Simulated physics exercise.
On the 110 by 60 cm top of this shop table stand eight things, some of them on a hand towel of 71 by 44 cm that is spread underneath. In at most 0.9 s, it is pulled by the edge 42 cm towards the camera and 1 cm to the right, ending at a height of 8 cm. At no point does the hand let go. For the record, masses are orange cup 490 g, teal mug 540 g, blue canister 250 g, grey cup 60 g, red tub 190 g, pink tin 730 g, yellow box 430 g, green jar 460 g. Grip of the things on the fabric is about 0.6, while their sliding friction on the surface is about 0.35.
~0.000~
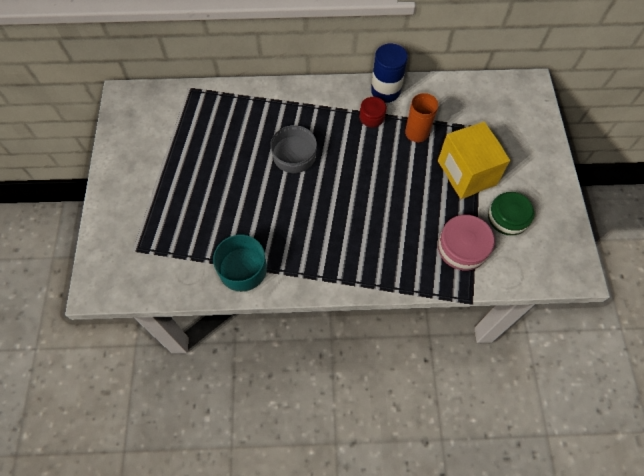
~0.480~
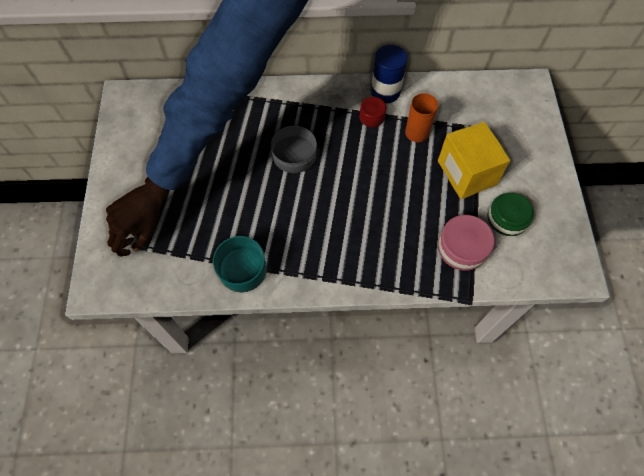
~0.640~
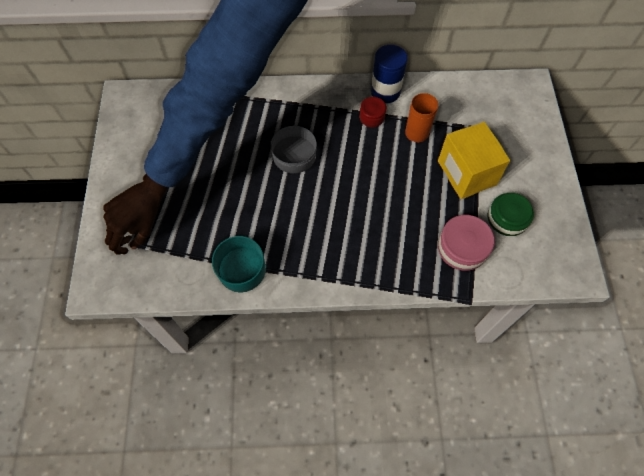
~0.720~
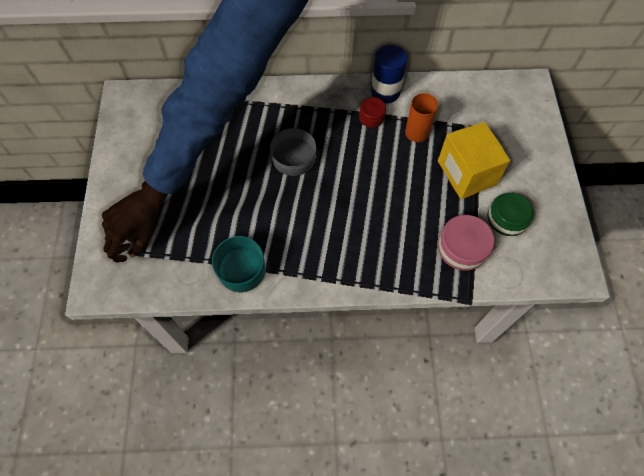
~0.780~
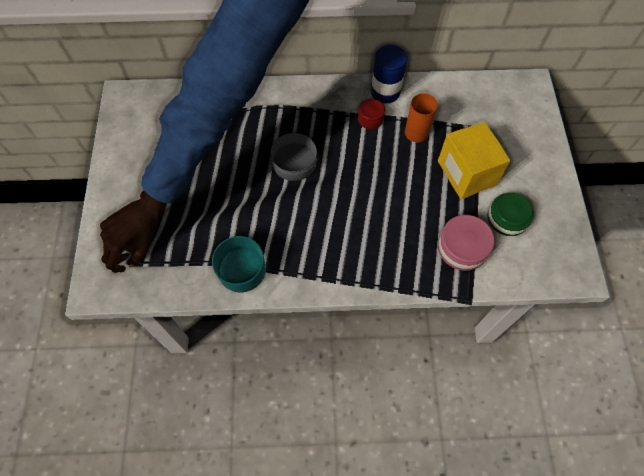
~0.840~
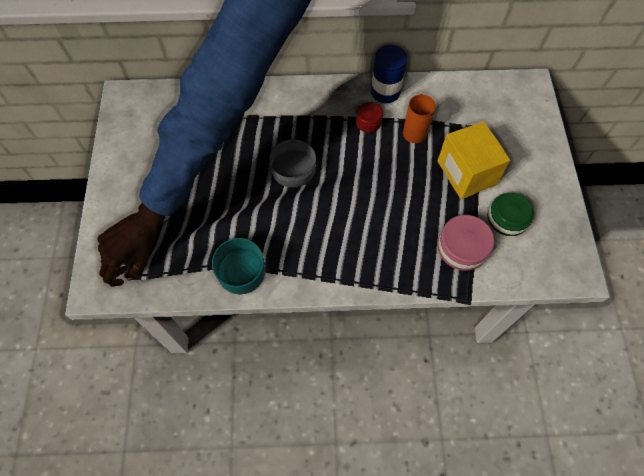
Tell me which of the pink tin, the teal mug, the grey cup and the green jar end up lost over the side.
In order: I reckon the pink tin will survive up there; I reckon the teal mug won't survive up there; I reckon the grey cup will survive up there; I reckon the green jar will survive up there.
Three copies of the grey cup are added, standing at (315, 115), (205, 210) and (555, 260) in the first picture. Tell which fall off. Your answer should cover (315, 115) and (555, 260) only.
Taking them as listed: Is left on top, then is left on top.
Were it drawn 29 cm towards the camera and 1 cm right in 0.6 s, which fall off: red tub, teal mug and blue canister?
Outcome: Red tub is still there; teal mug leaves the top; blue canister is still there.
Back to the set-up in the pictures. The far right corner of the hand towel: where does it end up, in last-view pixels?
Near (365, 151).
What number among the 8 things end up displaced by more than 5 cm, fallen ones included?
The number is 6.
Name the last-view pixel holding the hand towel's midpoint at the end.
Its centre lands at about (261, 297).
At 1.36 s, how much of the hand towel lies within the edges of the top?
Roughly 60%.
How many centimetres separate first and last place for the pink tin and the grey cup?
The pink tin ends 10 cm from where it began, and the grey cup ends 35 cm from where it began.
At 1.0 s, 95 % of the hand towel is still over the top; grey cup 12 cm off its start, teal mug 9 cm off its start, pink tin 2 cm off its start.
At 1.2 s, 75 % of the hand towel is still over the top; teal mug over the edge, grey cup 21 cm off its start, pink tin 5 cm off its start.
At 1.4 s, 60 % of the hand towel is still over the top; teal mug over the edge, grey cup 30 cm off its start at (224, 258), pink tin 10 cm off its start at (429, 259).
At 1.5 s, 55 % of the hand towel is still over the top; teal mug over the edge, grey cup 34 cm off its start, pink tin 11 cm off its start.
At 3.1 s, 55 % of the hand towel is still over the top; teal mug over the edge, grey cup 34 cm off its start at (213, 273), pink tin 11 cm off its start at (424, 262), green jar 0 cm off its start at (515, 208).
